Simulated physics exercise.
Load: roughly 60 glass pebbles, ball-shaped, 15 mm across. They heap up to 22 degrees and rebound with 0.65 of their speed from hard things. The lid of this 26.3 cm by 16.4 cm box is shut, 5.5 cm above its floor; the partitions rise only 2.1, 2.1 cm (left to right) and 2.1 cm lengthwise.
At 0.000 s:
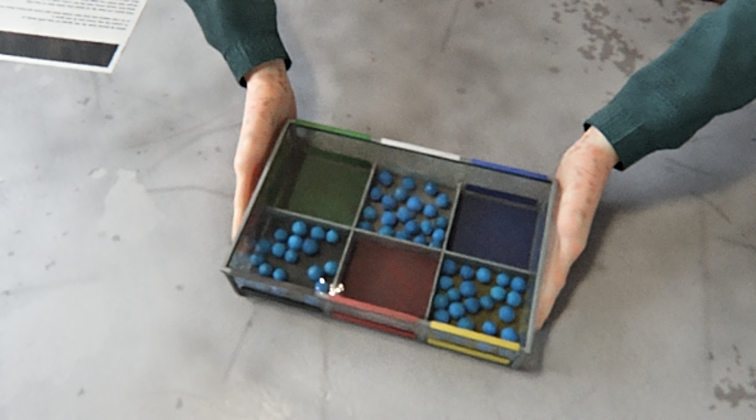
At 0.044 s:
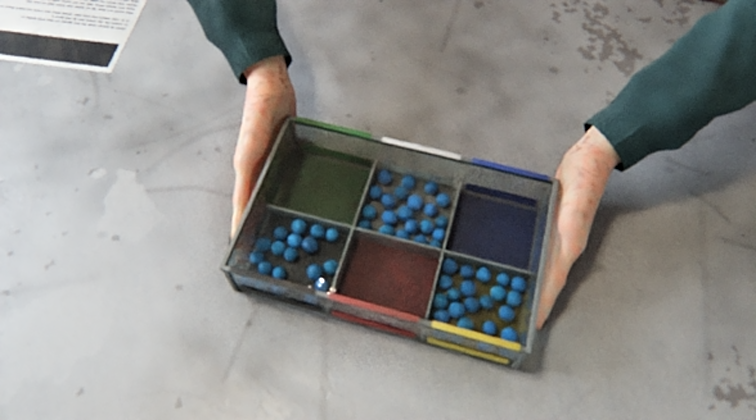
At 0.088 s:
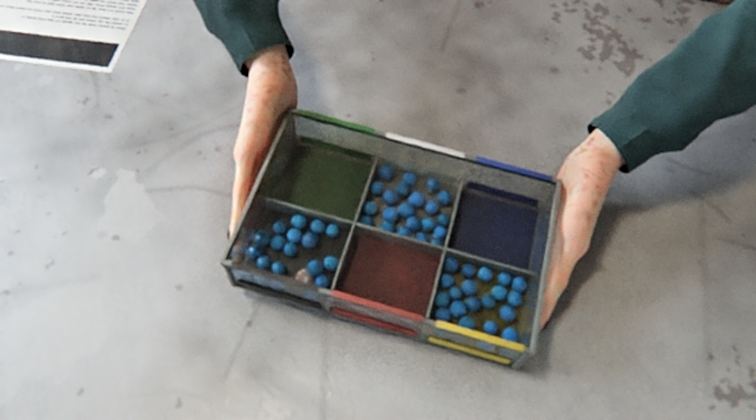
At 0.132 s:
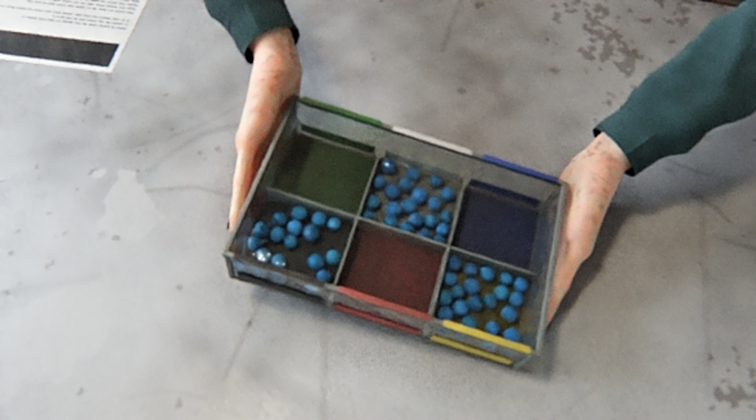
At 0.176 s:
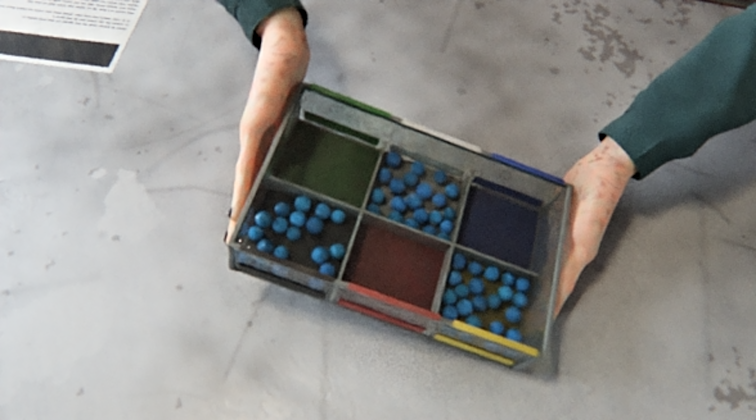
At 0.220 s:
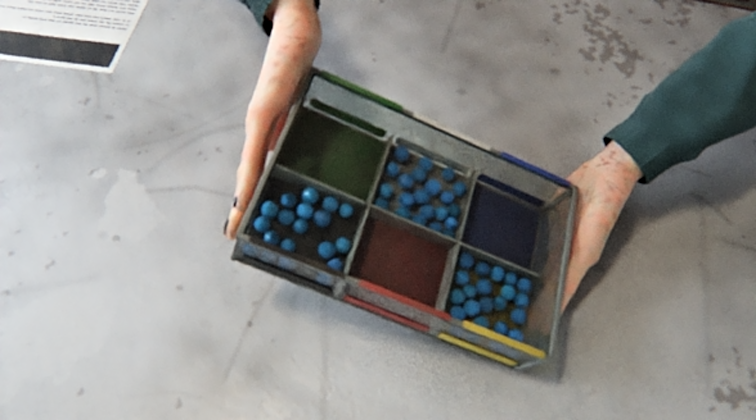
Two hands in dark green sleeves held a clear divided box with small blue balls in three of its six sections, then gradually tilted it, raising the left side while the balls shifted slightly.
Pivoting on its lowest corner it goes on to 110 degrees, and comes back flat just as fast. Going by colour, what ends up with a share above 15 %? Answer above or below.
Red: Below, blue: Above, green: Below, yellow: Above, white: Below, black: Below.
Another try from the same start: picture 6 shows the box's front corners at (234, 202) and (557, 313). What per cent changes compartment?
It would be near 85 per cent.
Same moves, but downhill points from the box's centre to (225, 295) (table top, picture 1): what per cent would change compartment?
Some 70 per cent.
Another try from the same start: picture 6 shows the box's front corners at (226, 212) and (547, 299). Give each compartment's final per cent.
Red 0, blue 40, green 25, yellow 0, white 30, black 0.
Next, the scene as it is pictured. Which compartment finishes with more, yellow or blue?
It is the yellow one.
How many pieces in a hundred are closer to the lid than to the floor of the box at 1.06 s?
Roughly 80 per cent.
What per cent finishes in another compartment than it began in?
Some 65 per cent.
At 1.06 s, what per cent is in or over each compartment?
Red 15; blue 25; green 0; yellow 35; white 10; black 15.
After 1.06 s, tilt 110 degrees; red 15 %, blue 25 %, yellow 35 %, white 10 %, black 15 %.
After 1.62 s, tilt 49 degrees; blue 40 %, yellow 60 %.
After 2.24 s, tilt 0 degrees; blue 40 %, yellow 60 %.
At rest (2.9 s), red 0 %, blue 40 %, green 0 %, yellow 60 %, white 0 %, black 0 %.
